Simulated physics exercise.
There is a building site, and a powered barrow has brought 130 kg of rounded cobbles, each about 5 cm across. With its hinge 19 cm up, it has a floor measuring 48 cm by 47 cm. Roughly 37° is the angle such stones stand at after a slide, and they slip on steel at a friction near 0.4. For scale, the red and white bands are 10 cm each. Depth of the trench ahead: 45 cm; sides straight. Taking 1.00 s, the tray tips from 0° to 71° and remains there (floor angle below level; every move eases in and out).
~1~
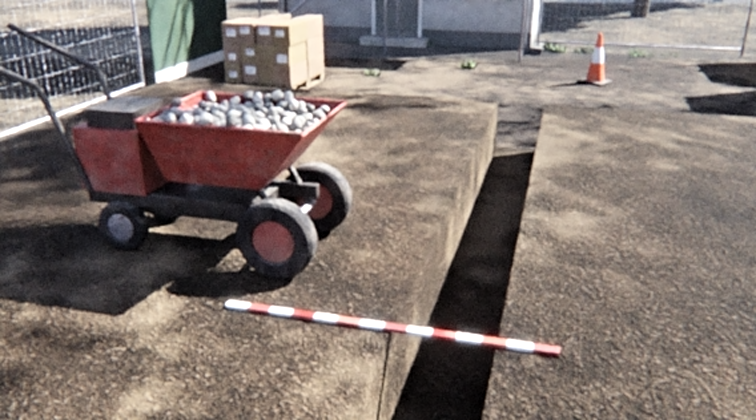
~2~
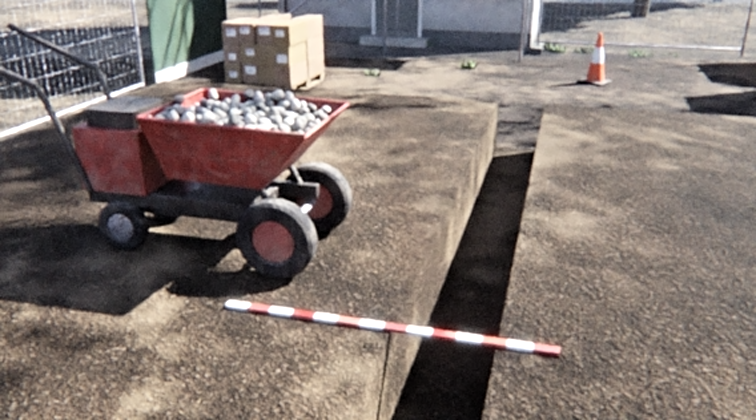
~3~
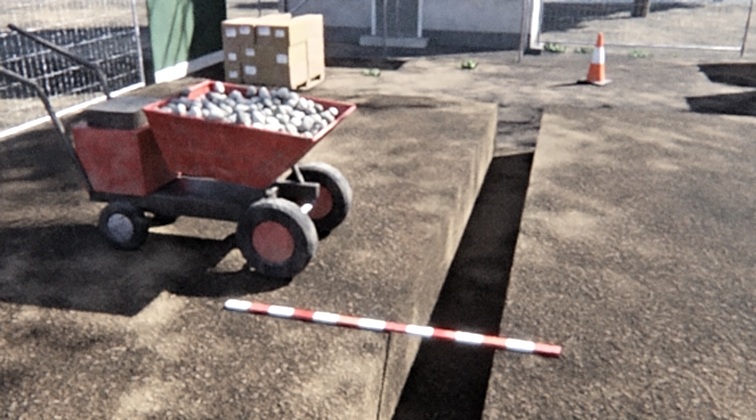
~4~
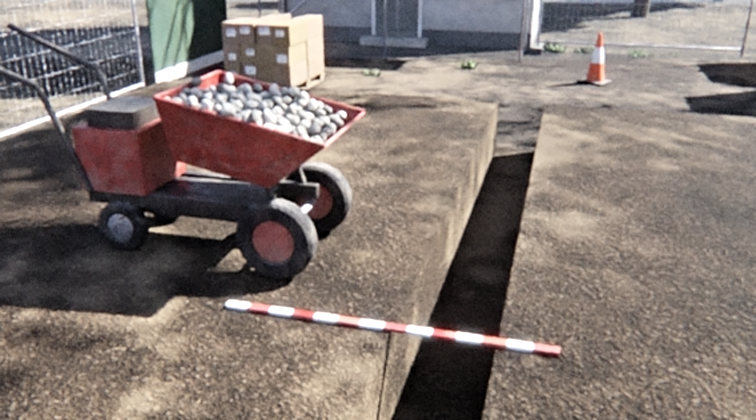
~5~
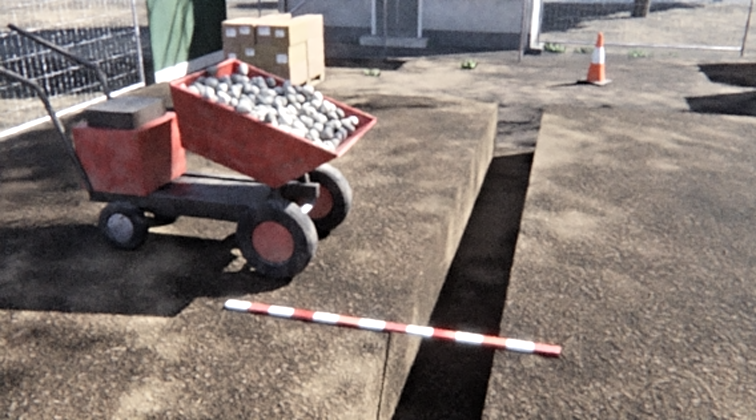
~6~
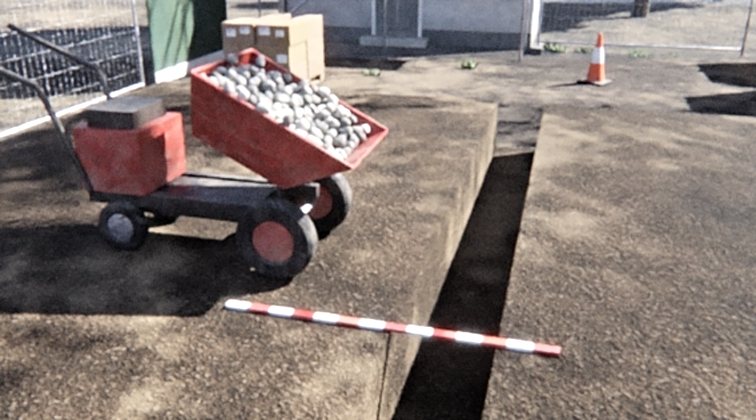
Red powered barrow standing beside a narrow trench, its tray of grey cobbles tilting gradually down to the right, wheels staying still.
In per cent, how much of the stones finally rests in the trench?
Roughly 100 per cent of them.
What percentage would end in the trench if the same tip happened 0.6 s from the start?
Something close to 100 per cent.
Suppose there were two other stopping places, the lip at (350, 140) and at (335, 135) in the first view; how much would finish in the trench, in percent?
That gives roughly 75 per cent and roughly 90 per cent.
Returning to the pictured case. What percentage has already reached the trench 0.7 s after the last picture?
Close to 40 per cent at that time.
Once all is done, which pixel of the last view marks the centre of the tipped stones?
I'd point to around (464, 338).
Then, 0.3 s after the last picture the floor is at 60°, 100 % in the tray; the foremost stones are at (393, 201).
Then, 0.7 s after the last picture the floor is at 71°, 57 % in the tray, 3 % short of the trench, 40 % in the trench; the foremost stones are at (502, 301).
Then, 1.0 s after the last picture the floor is at 71°, 21 % in the tray, 1 % short of the trench, 78 % in the trench; the foremost stones are at (521, 336).
Then, 3.0 s after the last picture the floor is at 71°, 0 % in the tray, 100 % in the trench; the foremost stones are at (543, 342).
